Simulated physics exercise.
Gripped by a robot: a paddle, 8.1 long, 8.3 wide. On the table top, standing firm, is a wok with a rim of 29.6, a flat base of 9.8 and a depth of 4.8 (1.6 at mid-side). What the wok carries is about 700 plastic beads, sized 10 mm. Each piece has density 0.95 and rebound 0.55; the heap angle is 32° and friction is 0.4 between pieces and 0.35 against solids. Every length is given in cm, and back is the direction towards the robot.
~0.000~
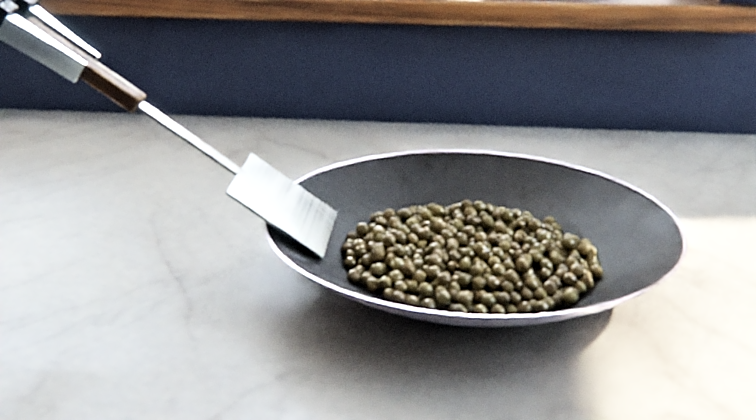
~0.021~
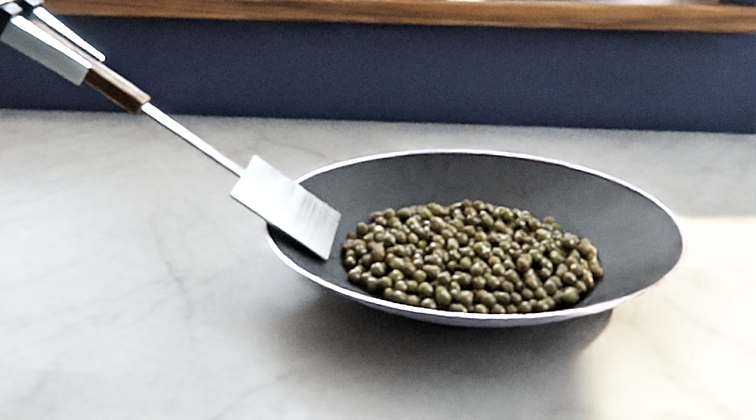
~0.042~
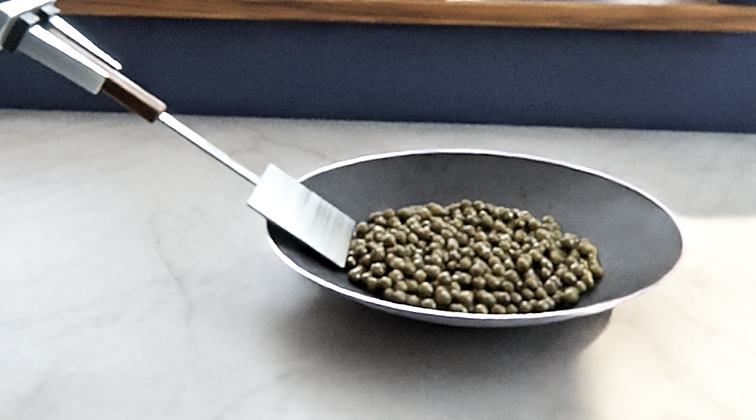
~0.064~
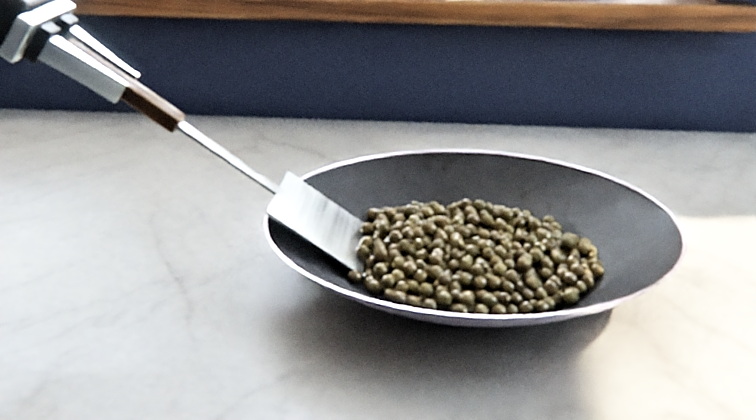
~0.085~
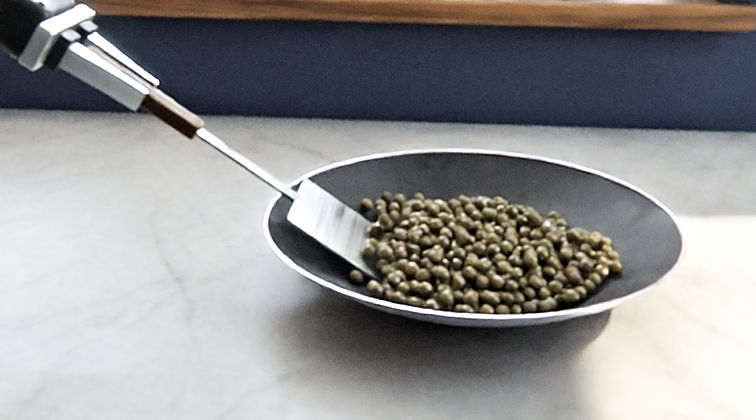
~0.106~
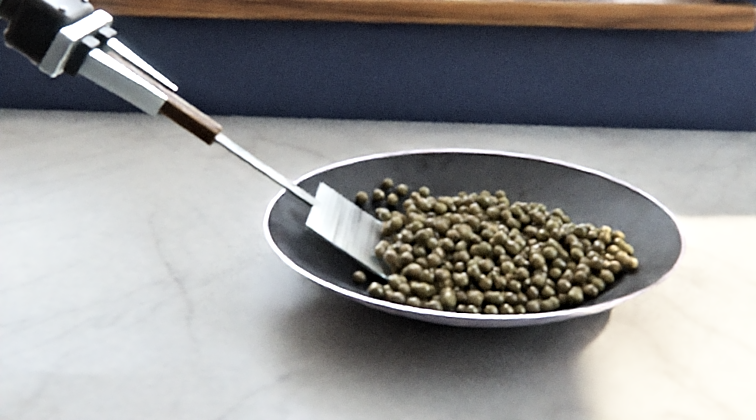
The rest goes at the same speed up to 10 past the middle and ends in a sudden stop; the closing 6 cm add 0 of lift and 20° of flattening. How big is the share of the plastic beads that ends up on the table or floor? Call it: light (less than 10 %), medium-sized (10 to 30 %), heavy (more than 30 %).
It comes out medium-sized.
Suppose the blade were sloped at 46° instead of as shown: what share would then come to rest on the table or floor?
Estimate: Approx. 20 %.
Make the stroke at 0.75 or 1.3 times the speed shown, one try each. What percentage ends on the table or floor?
15 and 20 %.
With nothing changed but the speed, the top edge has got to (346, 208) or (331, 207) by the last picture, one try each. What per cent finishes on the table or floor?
I'd estimate close to 25 and 20 in a hundred.
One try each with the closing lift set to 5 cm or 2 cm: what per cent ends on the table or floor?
Some 10 and 15 per cent.
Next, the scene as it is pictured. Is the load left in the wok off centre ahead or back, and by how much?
Roughly 4.5 centimetres ahead.
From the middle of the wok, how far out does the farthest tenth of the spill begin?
That works out to near 35 cm.
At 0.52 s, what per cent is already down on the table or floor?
Some 20 per cent.
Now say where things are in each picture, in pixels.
The paddle top edge at (239, 172), sloping 35°; upper third of the load around (469, 245), from x 350 to 595, top at y 205; 699 in the wok, in the first frame.
The paddle top edge at (243, 175), sloping 35°; upper third of the load around (469, 245), from x 350 to 595, top at y 205, in the second frame.
The paddle top edge at (259, 183), sloping 35°; upper third of the load around (469, 245), from x 350 to 595, top at y 205, in the third frame.
The paddle top edge at (277, 191), sloping 35°; upper third of the load around (465, 243), from x 355 to 595, top at y 205, in the fourth frame.
The paddle top edge at (296, 198), sloping 35°; upper third of the load around (476, 242), from x 355 to 615, top at y 195, in the fifth frame.
The paddle top edge at (314, 203), sloping 35°; upper third of the load around (491, 241), from x 360 to 630, top at y 185; 699 in the wok, in the sixth frame.
After 0.19 s, sloping 35°, highest piece 5 above the table; 699 in the wok.
After 0.28 s, sloping 28°, highest piece 6 above the table; 698 in the wok, 1 on the blade or in flight.
After 0.52 s, sloping 15°, highest piece 6 above the table; 572 in the wok, 124 on the table or floor, 3 on the blade or in flight.
After 1.57 s, sloping 15°, highest piece 6 above the table; 570 in the wok, 129 on the table or floor.
In the end, 570 in the wok, 129 on the table or floor. That is 18 % on the table or floor.
